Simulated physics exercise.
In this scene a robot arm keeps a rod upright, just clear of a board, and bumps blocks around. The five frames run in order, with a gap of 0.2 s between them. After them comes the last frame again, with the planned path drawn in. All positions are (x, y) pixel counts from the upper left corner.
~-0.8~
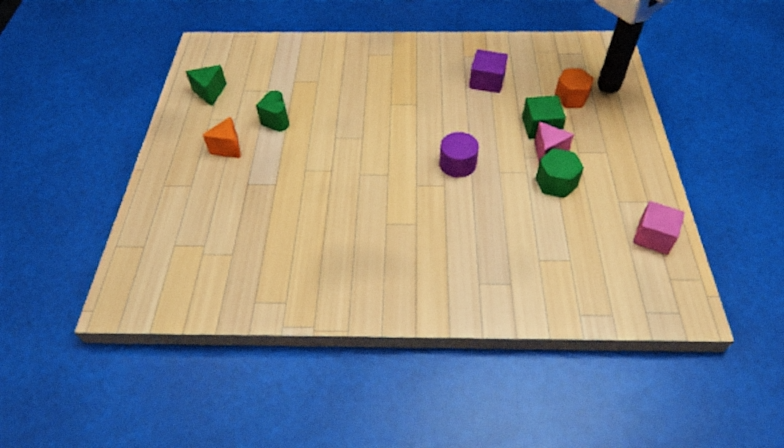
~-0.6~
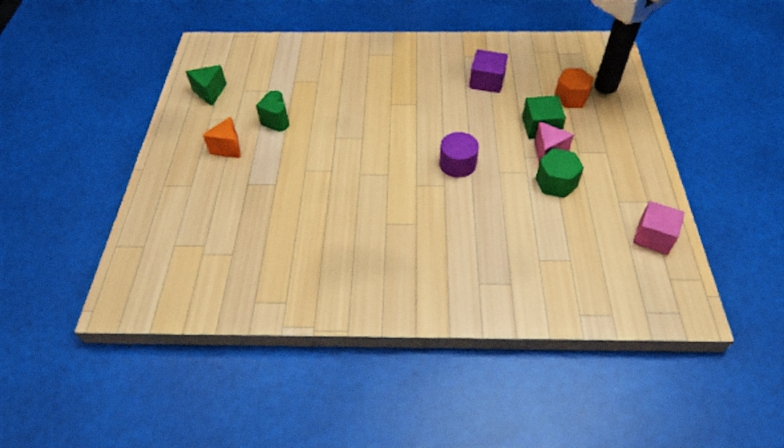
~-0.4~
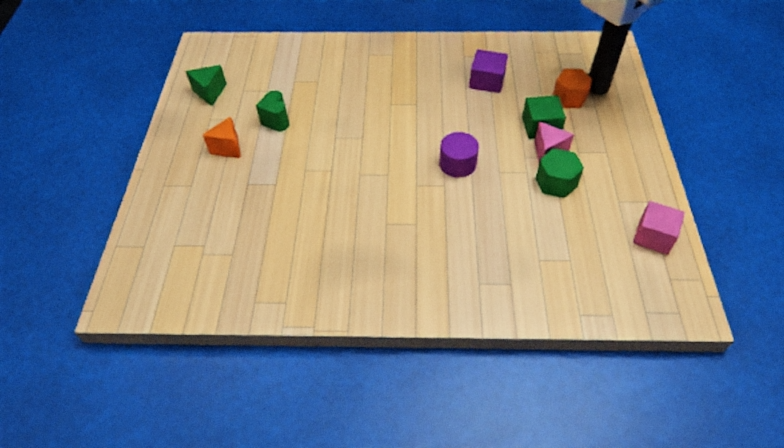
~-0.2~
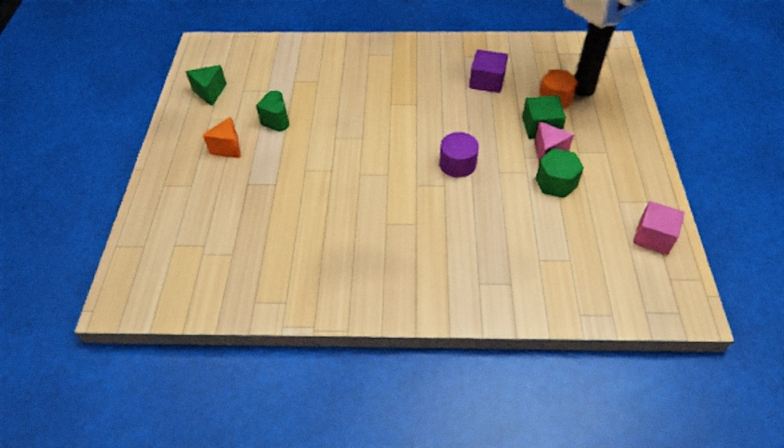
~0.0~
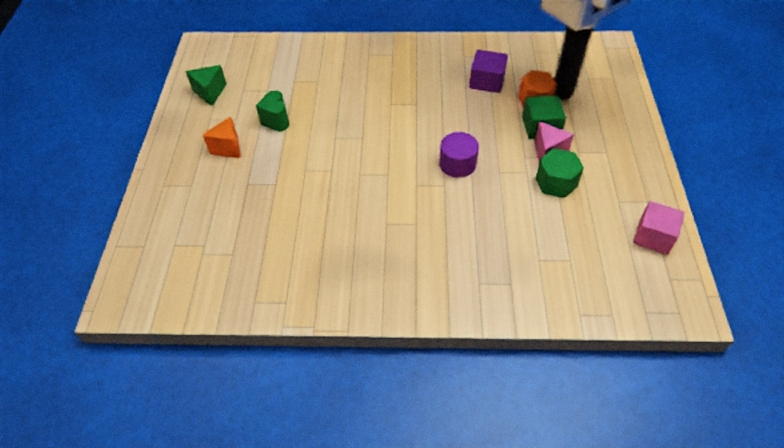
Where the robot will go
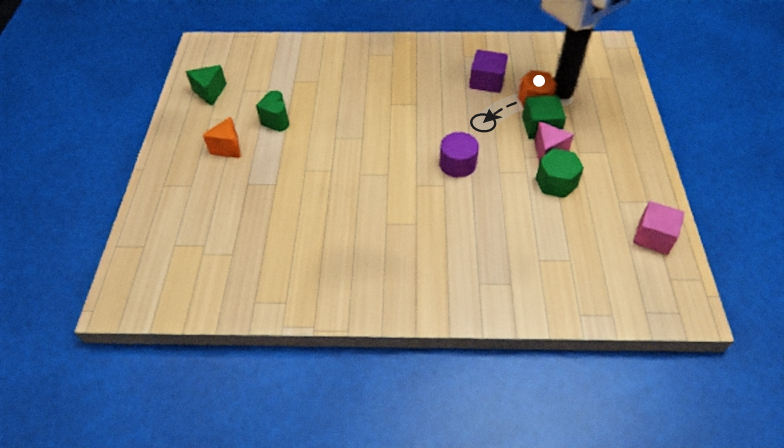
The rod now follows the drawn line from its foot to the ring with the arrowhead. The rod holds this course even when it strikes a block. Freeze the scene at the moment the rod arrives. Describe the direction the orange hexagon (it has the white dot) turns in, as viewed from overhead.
Rotates clockwise.
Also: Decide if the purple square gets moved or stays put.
It is shifted.
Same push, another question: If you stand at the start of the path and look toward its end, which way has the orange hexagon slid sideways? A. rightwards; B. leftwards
I'll go with A - rightwards.
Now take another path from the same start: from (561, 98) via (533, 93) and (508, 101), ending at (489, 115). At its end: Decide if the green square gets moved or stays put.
That block stands still.
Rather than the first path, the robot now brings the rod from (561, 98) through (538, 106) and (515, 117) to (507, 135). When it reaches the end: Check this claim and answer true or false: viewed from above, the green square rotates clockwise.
This is false.
The drawn path runs from (561, 98) through (531, 99) and (504, 108) to (483, 123); the dot is on the orange hexagon.
The first path, step by step. One third of the way, rod at (532, 94); purple square at (487, 60); orange hexagon at (507, 82).
Two thirds of the way, rod at (504, 103); purple square at (481, 60), turned 35° clockwise; orange hexagon at (479, 86), turned 35° clockwise.
At the end, rod at (484, 118); purple square at (481, 60), turned 35° clockwise; orange hexagon at (468, 88), turned 60° clockwise; green square not moved.
